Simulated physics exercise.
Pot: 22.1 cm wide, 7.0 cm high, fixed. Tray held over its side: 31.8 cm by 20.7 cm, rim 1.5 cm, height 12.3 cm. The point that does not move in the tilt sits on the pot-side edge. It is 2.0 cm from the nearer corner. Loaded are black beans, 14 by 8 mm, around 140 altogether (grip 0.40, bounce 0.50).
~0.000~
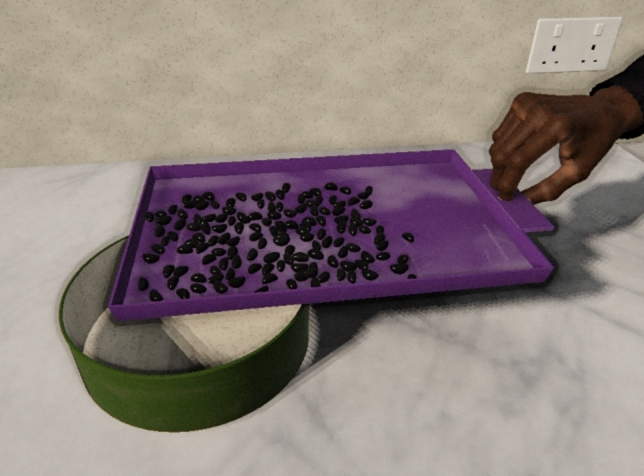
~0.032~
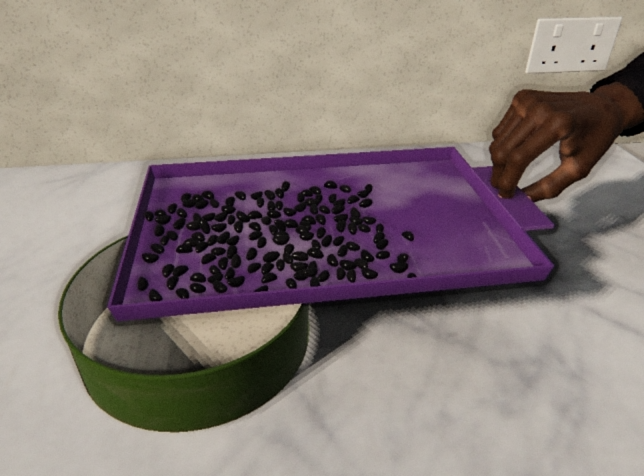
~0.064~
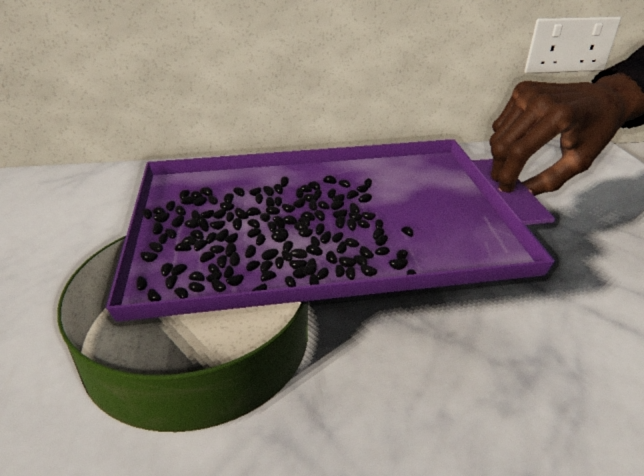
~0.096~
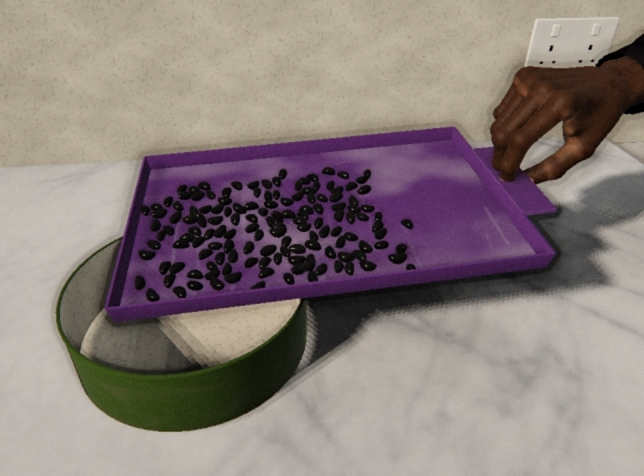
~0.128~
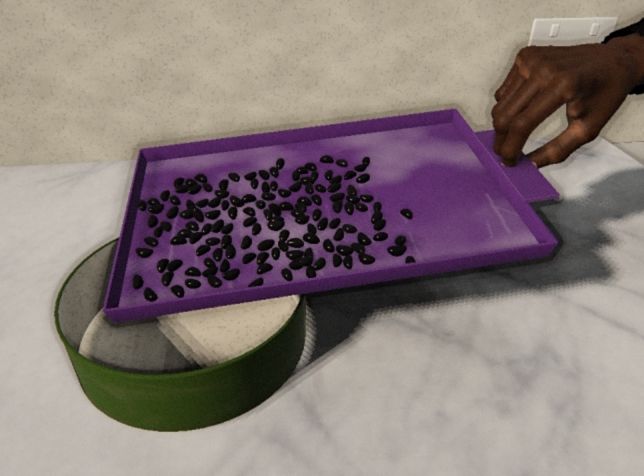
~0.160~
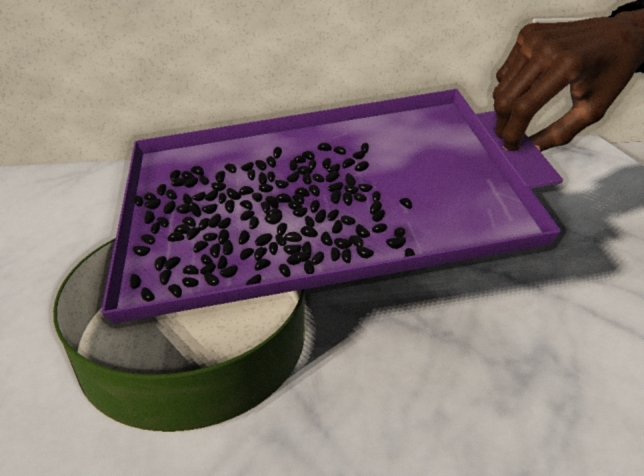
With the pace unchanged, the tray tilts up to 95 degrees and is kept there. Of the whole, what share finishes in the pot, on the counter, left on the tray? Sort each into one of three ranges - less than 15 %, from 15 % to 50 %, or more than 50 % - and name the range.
Ranges: Pot: Less than 15 %; counter: More than 50 %; tray: Less than 15 %.
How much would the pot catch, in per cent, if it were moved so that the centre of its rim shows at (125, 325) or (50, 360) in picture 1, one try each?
Spot one: Some 90 per cent; spot two: Some 95 per cent.
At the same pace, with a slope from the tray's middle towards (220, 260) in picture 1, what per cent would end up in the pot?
I'd estimate about 10 %.
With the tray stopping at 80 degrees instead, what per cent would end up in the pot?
Around 0 per cent, then.
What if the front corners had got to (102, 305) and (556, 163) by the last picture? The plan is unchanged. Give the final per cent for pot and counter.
The pot gets 50 and the counter 50.
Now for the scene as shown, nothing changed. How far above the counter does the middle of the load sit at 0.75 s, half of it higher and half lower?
Roughly 14 centimetres.
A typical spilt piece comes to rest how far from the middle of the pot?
I'd say close to 18 centimetres.
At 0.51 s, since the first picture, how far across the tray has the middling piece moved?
Displacement on the tray: Roughly 6 cm.
Then, at 0.51 s, tilt 52 degrees; the tray holds 100 %, the pot 0 %.
After 0.75 s, tilt 79 degrees; the tray holds 80 %, the pot 0 %.
After 1.10 s, tilt 95 degrees; the tray holds 5 %, the pot 0 %.
At rest (1.9 s), pot 0 %, counter 100 %, tray 0 %.
